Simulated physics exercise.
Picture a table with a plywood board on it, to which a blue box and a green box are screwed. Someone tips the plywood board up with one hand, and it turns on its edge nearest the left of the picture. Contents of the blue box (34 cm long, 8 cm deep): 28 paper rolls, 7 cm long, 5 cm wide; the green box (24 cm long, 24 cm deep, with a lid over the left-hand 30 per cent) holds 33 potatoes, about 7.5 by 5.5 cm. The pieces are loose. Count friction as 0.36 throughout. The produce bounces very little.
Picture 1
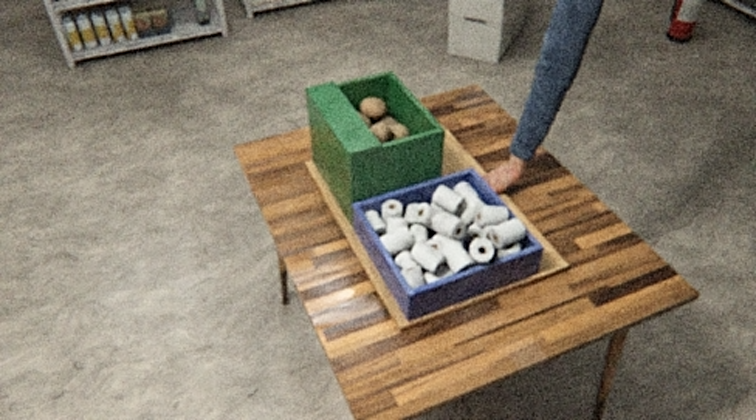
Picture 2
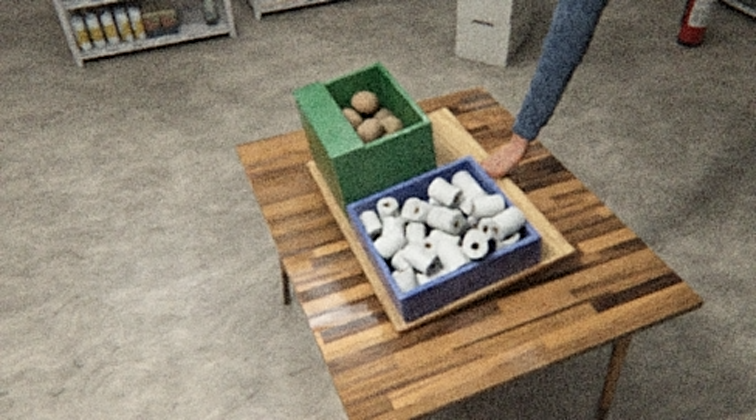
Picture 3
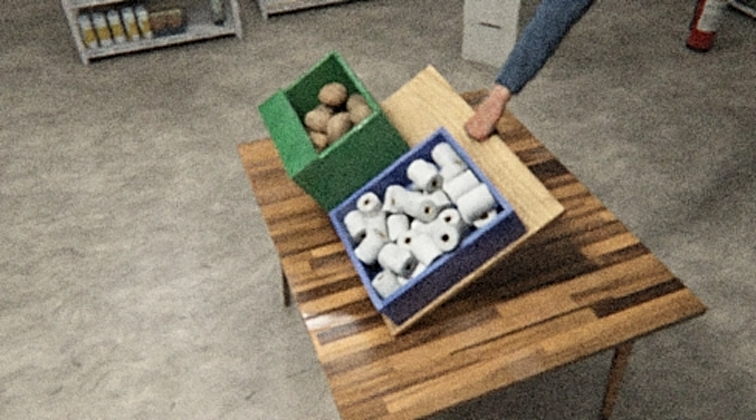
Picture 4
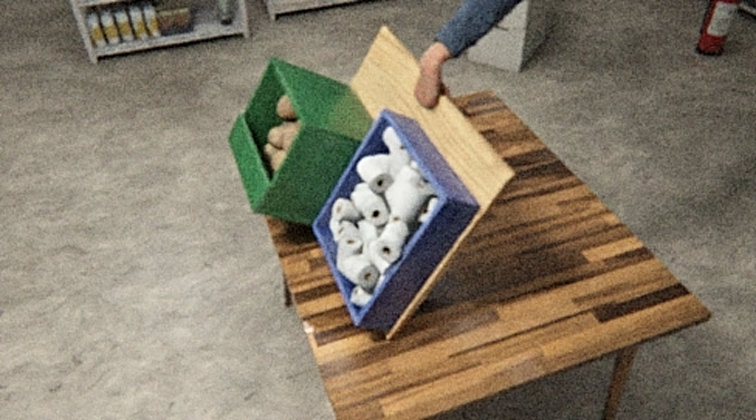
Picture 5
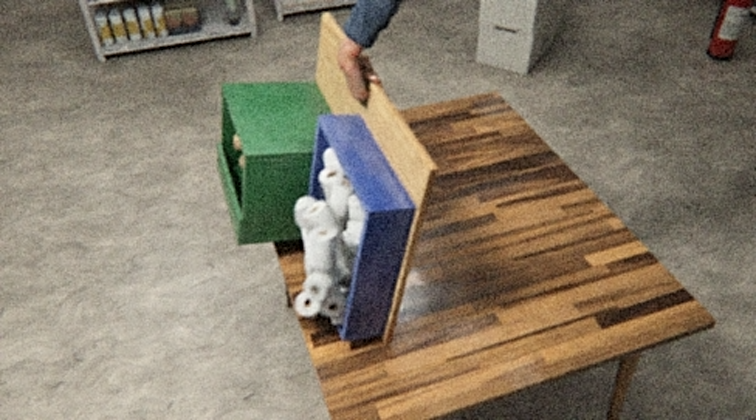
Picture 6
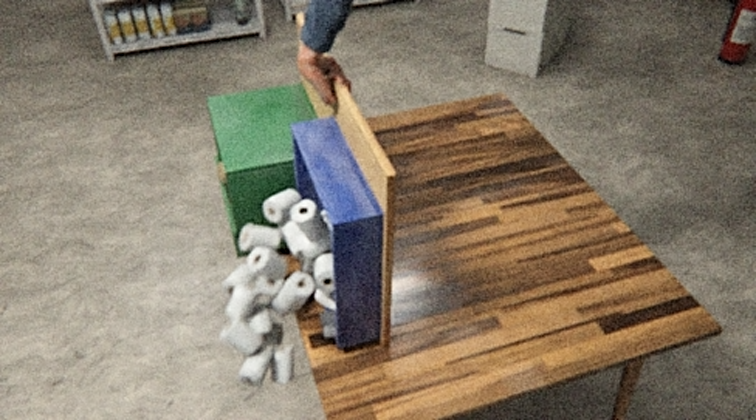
In a room with a wooden table, a hand tilts a board up onto its left edge until it stands nearly upright, carrying a green box of potatoes and a blue box, from which white paper rolls tumble out leftward.
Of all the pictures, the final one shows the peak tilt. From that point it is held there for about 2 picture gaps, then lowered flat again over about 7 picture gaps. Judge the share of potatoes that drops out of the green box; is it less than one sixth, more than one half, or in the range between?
The share is less than one sixth.
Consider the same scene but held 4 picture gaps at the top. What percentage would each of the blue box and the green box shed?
In that case you'd see blue box shed 90 percent of its load and green box shed 0 percent.
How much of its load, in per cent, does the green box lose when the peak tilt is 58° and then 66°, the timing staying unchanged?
0 %, then 0 %.
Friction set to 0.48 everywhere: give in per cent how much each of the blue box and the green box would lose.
Blue box 90, green box 0 per cent.
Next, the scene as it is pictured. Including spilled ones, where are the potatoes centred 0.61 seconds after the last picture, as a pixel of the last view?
In the last picture they centre on about (311, 157).
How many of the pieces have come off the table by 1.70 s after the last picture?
Estimate - about 25 in total.
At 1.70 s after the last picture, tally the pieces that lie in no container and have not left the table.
About 0.
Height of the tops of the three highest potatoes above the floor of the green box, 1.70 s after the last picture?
That is close to 21 centimetres.
Then, 0.27 s after the last picture, tilt 87°; the blue box is down by 20 of 28 and the green box is down by 2 of 33.
Then, 0.61 s after the last picture, tilt 50°; the blue box is down by 21 of 28 and the green box is down by 2 of 33.
Then, 1.09 s after the last picture, tilt 0°; the blue box is down by 21 of 28 and the green box is down by 2 of 33.
When it is over (1.70 s after the last picture), the blue box is down by 21 of 28 and the green box is down by 2 of 33. Asked share, 2 of 33, 6 per cent.
